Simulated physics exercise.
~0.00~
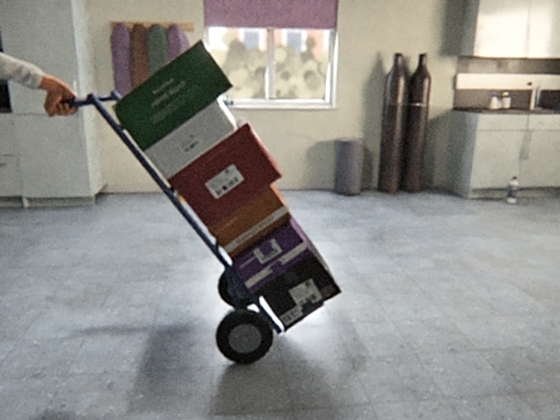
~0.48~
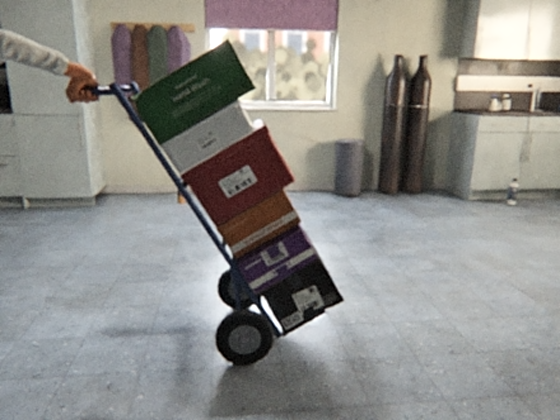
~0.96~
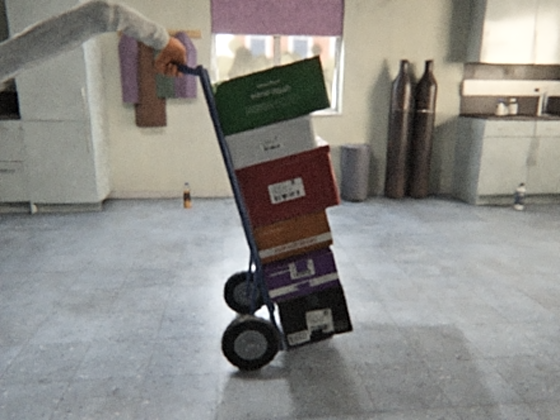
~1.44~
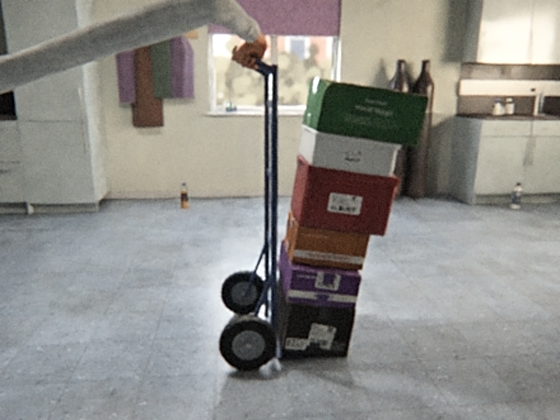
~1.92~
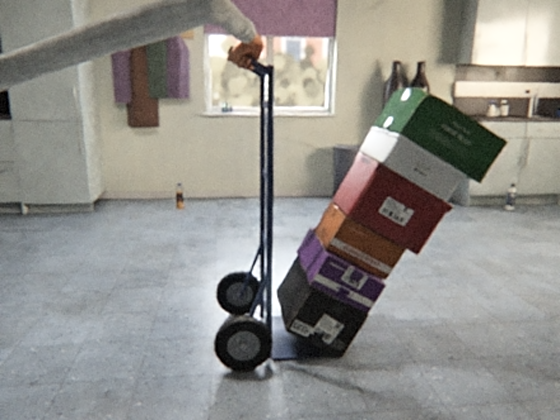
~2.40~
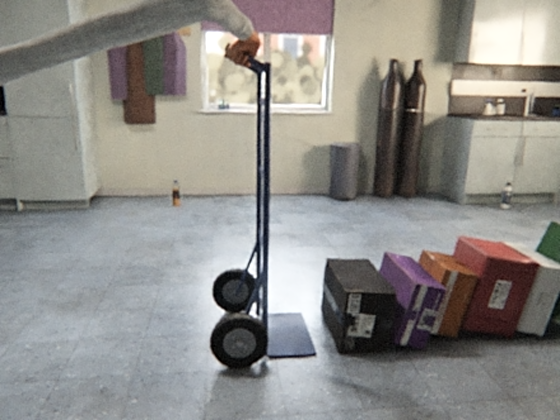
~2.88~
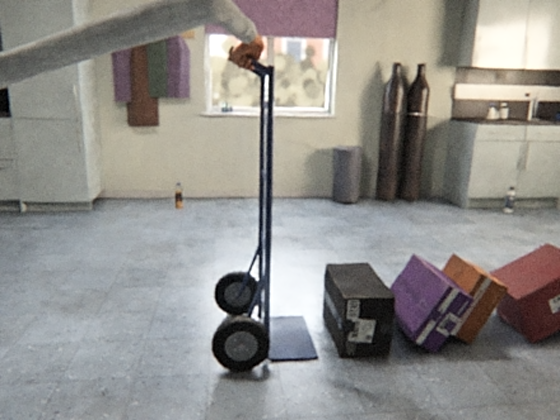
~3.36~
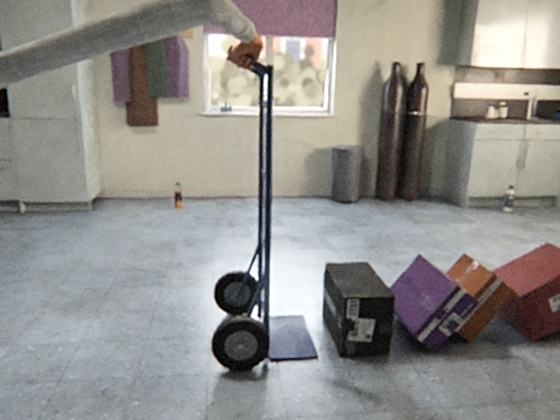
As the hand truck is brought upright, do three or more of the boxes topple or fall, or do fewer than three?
Three or more go over. The whole stack tips to the right, and the boxes end up tumbled on the floor beyond the upright truck.
